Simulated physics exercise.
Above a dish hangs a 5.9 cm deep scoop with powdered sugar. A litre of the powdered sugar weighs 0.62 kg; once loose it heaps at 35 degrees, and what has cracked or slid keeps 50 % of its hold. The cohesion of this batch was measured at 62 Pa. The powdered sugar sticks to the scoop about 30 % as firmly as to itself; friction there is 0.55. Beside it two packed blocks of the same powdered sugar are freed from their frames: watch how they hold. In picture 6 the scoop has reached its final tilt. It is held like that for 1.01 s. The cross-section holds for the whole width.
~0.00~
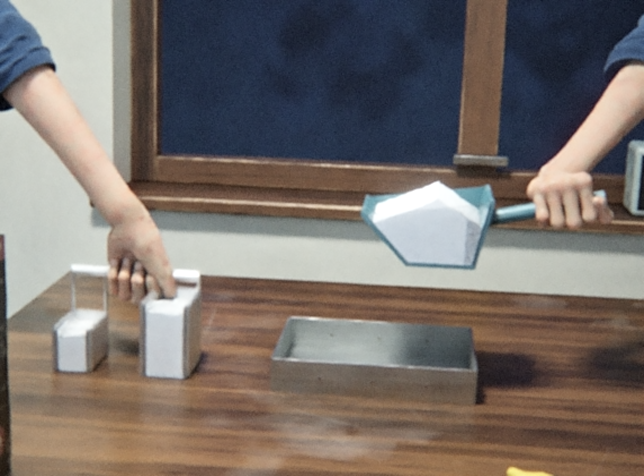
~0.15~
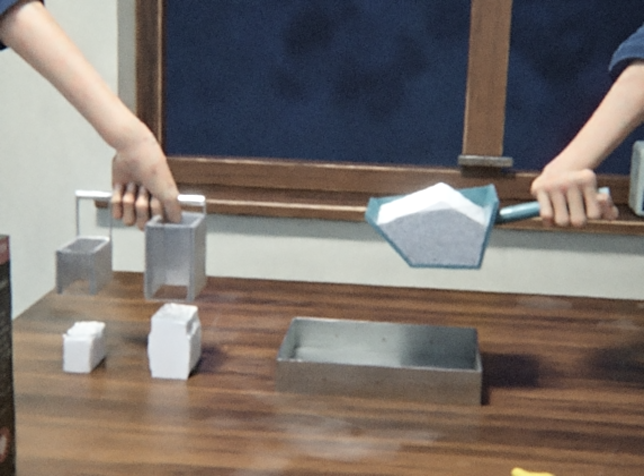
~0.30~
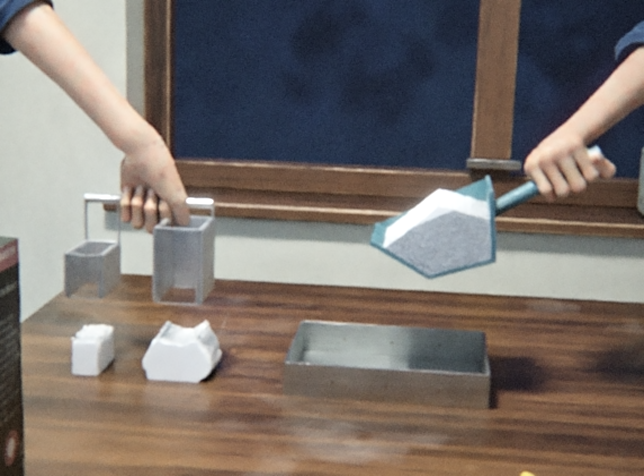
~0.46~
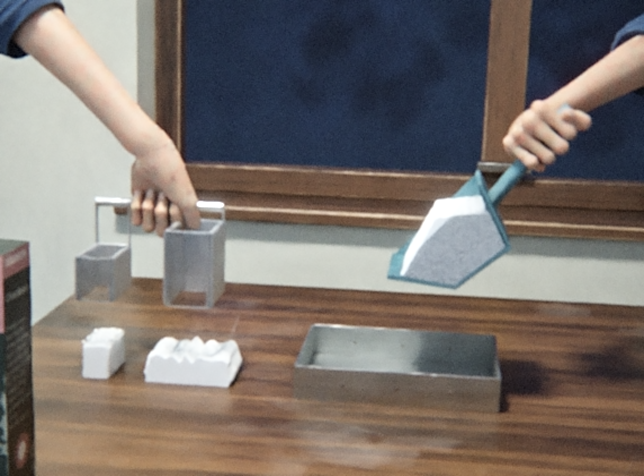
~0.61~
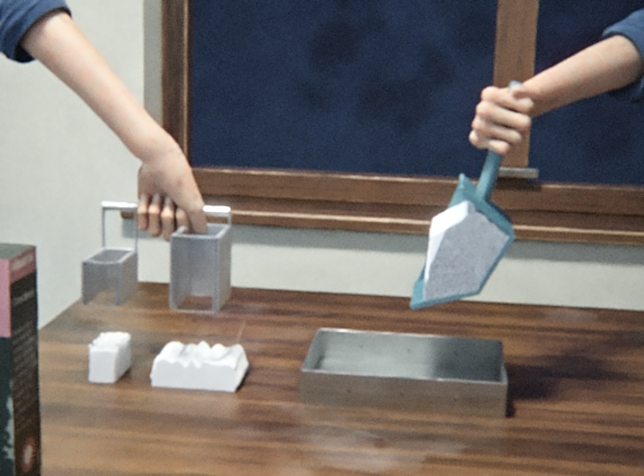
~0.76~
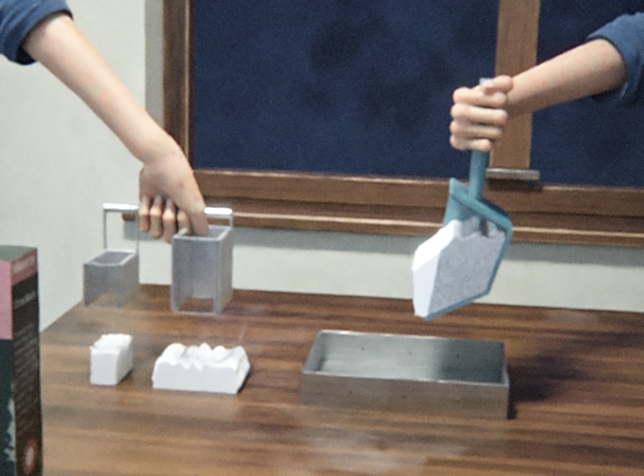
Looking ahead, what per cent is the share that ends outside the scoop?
Expect roughly 60 %.
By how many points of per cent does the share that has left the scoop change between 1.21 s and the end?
Some 3 per cent.
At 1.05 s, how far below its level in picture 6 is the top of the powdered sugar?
Roughly 2.0 cm.
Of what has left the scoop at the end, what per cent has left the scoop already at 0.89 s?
Some 60 per cent.
By 0.89 s, the scoop is at 74 degrees and 36 % has left it.
By 1.05 s, the scoop is at 74 degrees and 55 % has left it.
By 1.21 s, the scoop is at 74 degrees and 57 % has left it.
By 1.36 s, the scoop is at 74 degrees and 58 % has left it.
By 1.72 s, at the end, the scoop is at 74 degrees and 60 % has left it.
